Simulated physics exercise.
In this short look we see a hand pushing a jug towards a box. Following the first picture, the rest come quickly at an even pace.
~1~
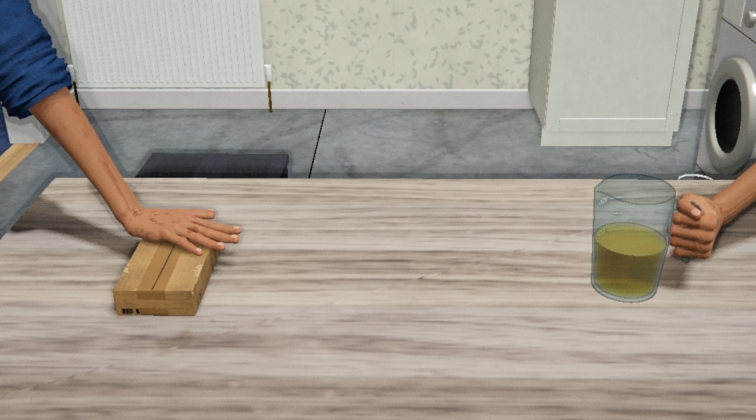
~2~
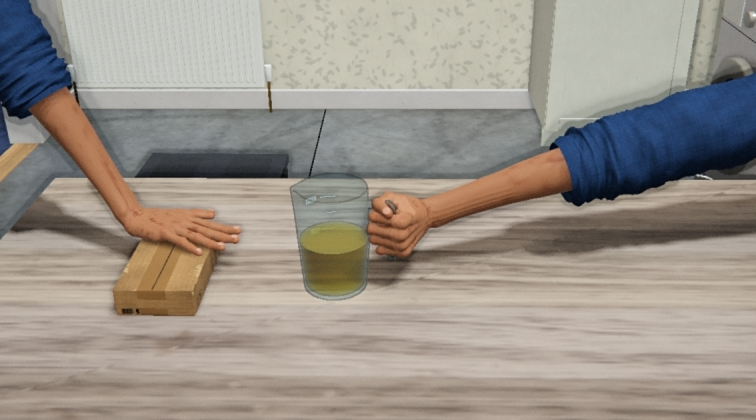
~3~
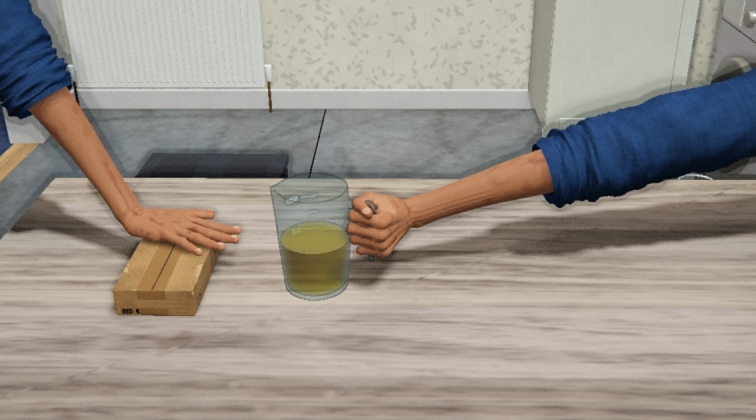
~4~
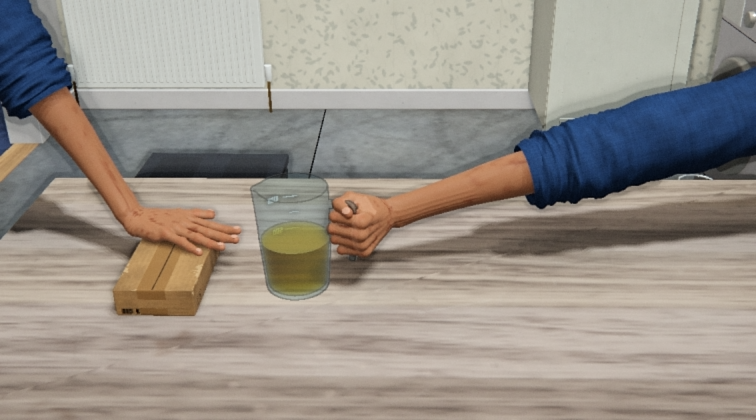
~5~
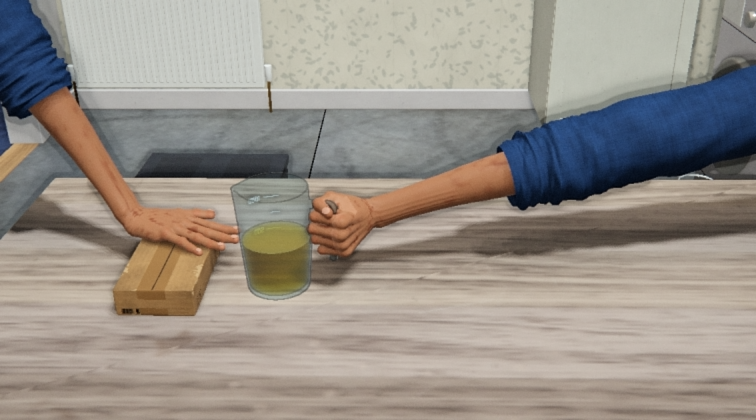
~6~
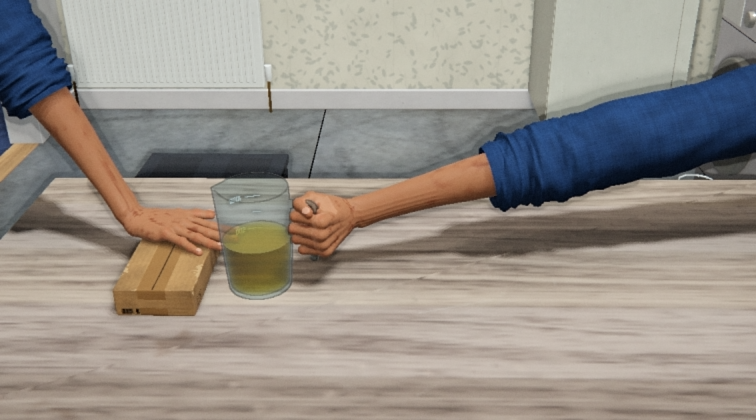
Clear jug of yellow-green liquid sliding left across a wooden table, pushed by a hand, nearing a box under another hand.
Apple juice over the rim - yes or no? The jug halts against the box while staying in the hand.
No.
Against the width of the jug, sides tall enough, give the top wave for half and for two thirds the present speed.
It climbs to 15 per cent first and to 20 per cent second.
Soon after, the jug meets the box.
Later, the apple juice surges up the wall; the wave climbs under half way to the rim.
In the end, the jug stands at the box; nothing has left it.
